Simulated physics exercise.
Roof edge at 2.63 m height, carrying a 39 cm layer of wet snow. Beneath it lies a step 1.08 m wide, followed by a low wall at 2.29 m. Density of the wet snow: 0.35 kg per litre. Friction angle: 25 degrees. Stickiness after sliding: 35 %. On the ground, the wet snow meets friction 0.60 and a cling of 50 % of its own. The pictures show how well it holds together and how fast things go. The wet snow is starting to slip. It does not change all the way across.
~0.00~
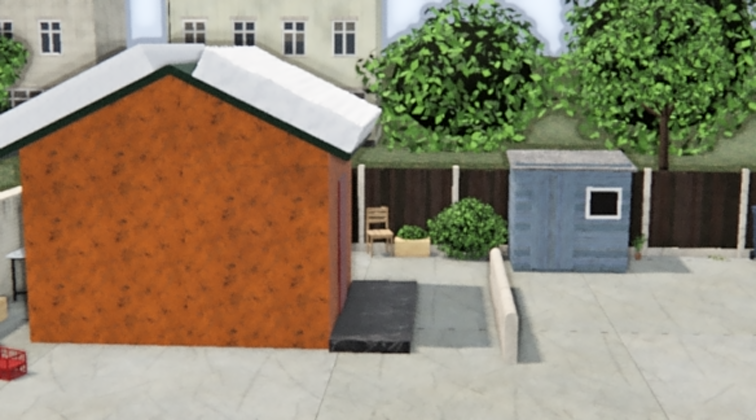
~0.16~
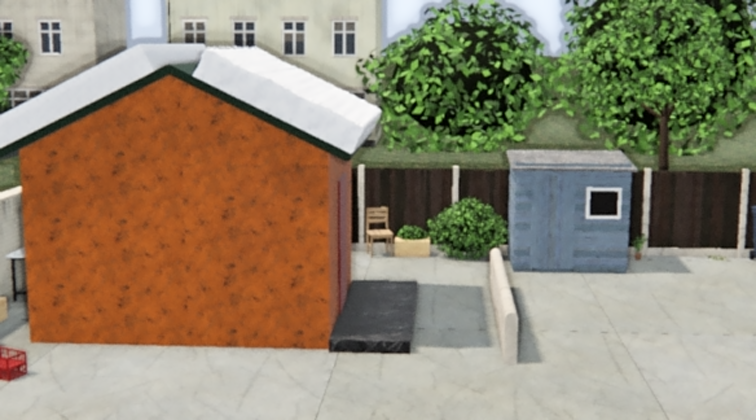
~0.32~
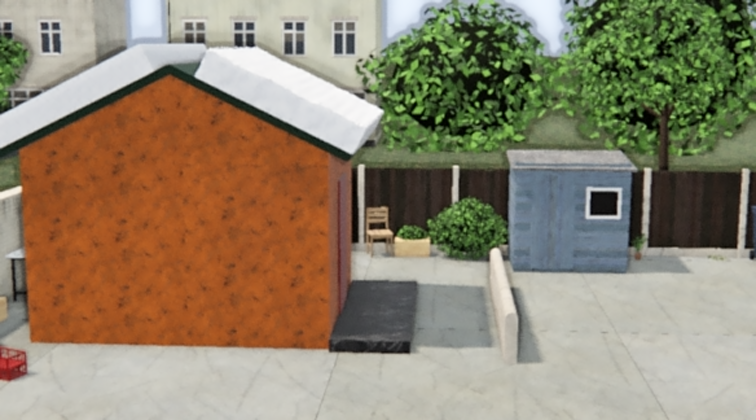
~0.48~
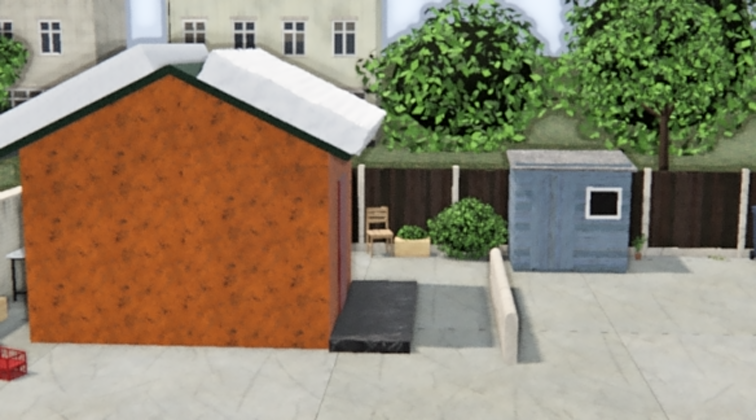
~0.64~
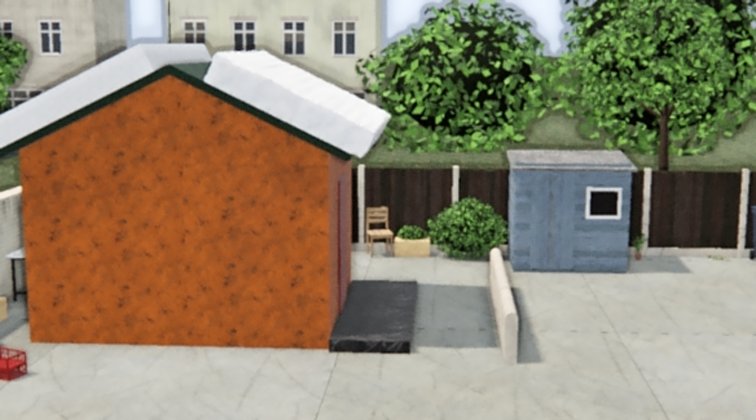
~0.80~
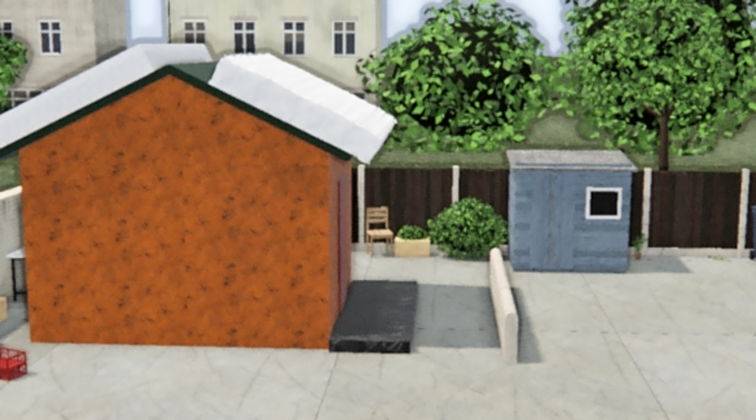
In this clip, a thick white layer of snow on the right slope of an orange building's roof slides slowly down to the right, extending slightly farther past the eaves, while the blue shed and paved yard stay still.
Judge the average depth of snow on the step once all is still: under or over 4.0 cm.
Prediction: Greater than 4.0 centimetres.
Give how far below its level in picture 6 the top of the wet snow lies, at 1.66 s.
The gap comes to about 0.4 metres.
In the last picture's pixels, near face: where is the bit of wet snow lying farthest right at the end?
Roughly at (503, 322).
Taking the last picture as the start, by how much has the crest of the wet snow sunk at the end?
I'd put it at something like 3.1 m.
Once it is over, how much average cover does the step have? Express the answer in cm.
I'd put it at around 11 cm.
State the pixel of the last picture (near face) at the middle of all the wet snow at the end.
Around (449, 332).
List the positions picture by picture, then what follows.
The first frame shows front end of the wet snow at (362, 126), 3 % of it past the eaves, in one piece.
The second frame shows front end of the wet snow at (363, 126), its middle shifted 9 mm, 4 % of it past the eaves, in one piece.
The third frame shows front end of the wet snow at (365, 127), its middle shifted 3.6 cm, 5 % of it past the eaves, in one piece.
The fourth frame shows front end of the wet snow at (368, 129), its middle shifted 8.3 cm, 7 % of it past the eaves, in one piece.
The fifth frame shows front end of the wet snow at (373, 132), its middle shifted 15 cm, 10 % of it past the eaves, in one piece.
The sixth frame shows front end of the wet snow at (381, 143), its middle shifted 25 cm, 14 % of it past the eaves, cracking.
By 1.19 s, 86 % of the snow is still up on the roof and 14 % is falling or down.
By 1.66 s, 66 % of the snow is still up on the roof and 34 % is falling or down.
By 2.13 s, 38 % of the snow is still up on the roof and 62 % is falling or down.
By 2.60 s, none of the snow is still up on the roof and all is falling or down.
By 4.00 s, at the end, none of the snow is still up on the roof and the snow on the step is 11 cm deep on average.
